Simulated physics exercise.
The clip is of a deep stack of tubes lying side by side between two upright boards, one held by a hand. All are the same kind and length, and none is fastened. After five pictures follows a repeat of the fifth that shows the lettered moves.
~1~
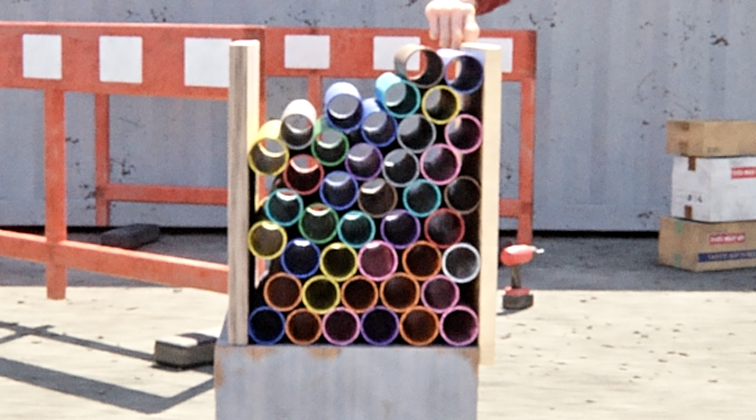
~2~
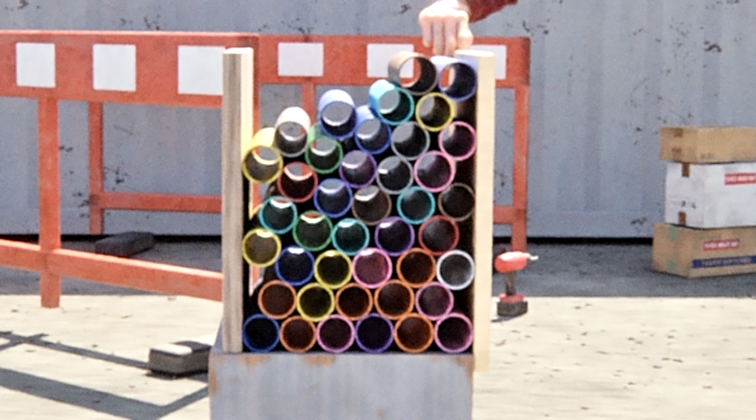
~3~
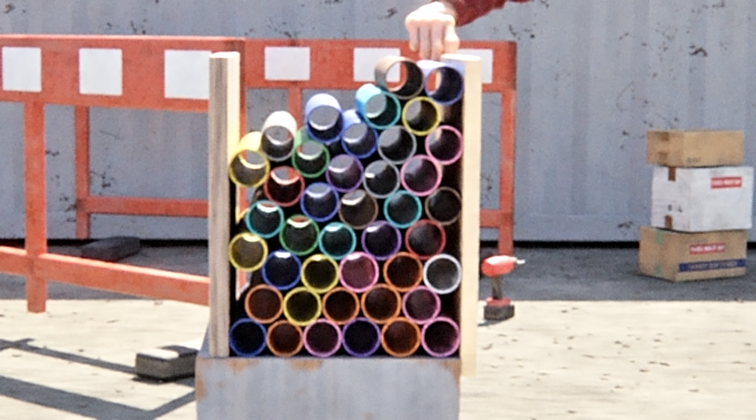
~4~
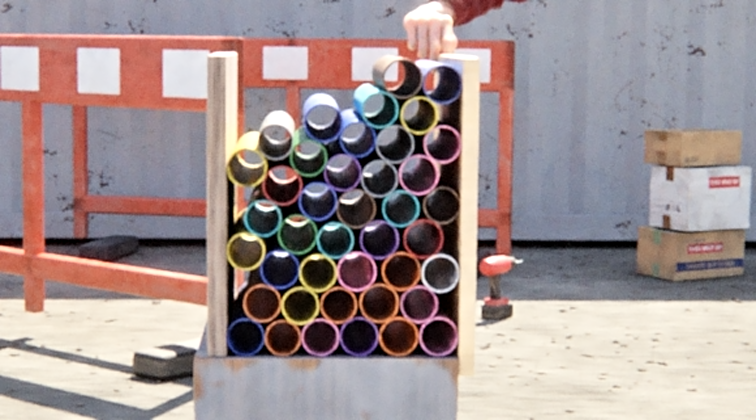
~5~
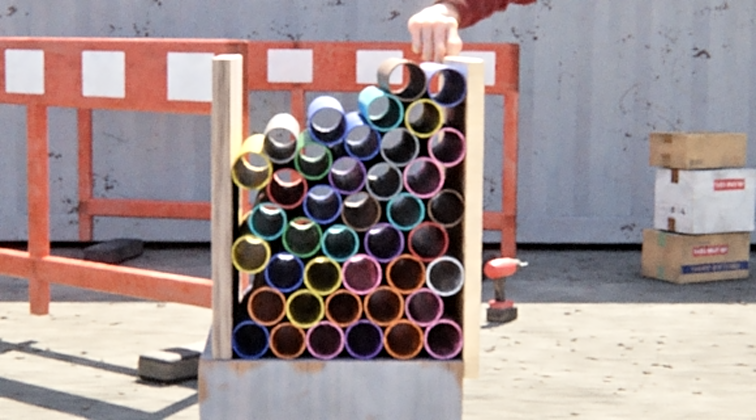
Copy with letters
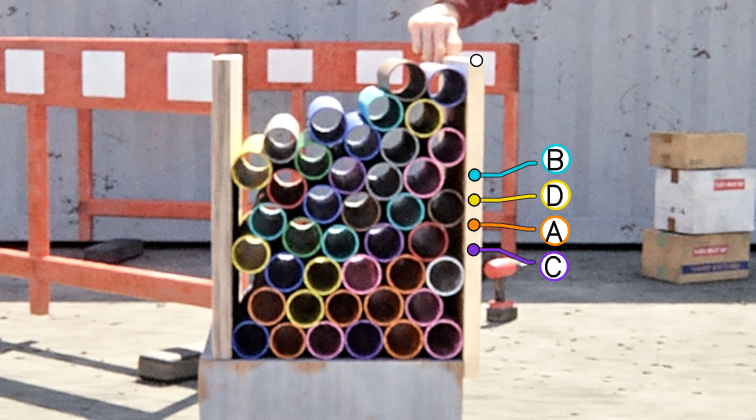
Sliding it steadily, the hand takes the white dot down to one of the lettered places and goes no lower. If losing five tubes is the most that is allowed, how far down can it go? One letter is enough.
Down to A.
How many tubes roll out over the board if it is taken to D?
With D, four.
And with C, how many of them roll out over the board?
It comes to eight.
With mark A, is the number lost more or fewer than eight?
Fewer than eight.
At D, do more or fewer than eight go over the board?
At D, fewer than eight.
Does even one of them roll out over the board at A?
Yes.
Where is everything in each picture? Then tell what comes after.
The first frame shows a yellow tube (267, 240); a blue tube (339, 191); a red tube (303, 174).
The second frame shows a red tube (297, 182); a blue tube (339, 119).
The third frame shows a brown tube (405, 79); side board (455, 202).
The fourth frame shows a blue tube (246, 337); a pink tube (439, 337).
The fifth frame shows an orange tube (406, 274); a red tube (428, 242); a yellow tube (251, 254).
On the marked copy, A at (474, 225); B at (475, 175); C at (474, 250); D at (474, 200); the white dot at (477, 60).
Taking A. A third of the way, top of the board (467, 131).
Two thirds of the way, top of the board (465, 210).
When it is over, top of the board (465, 224), four out over the board.
As for the rest, B one out over the board; C more than five out over the board; D four out over the board.
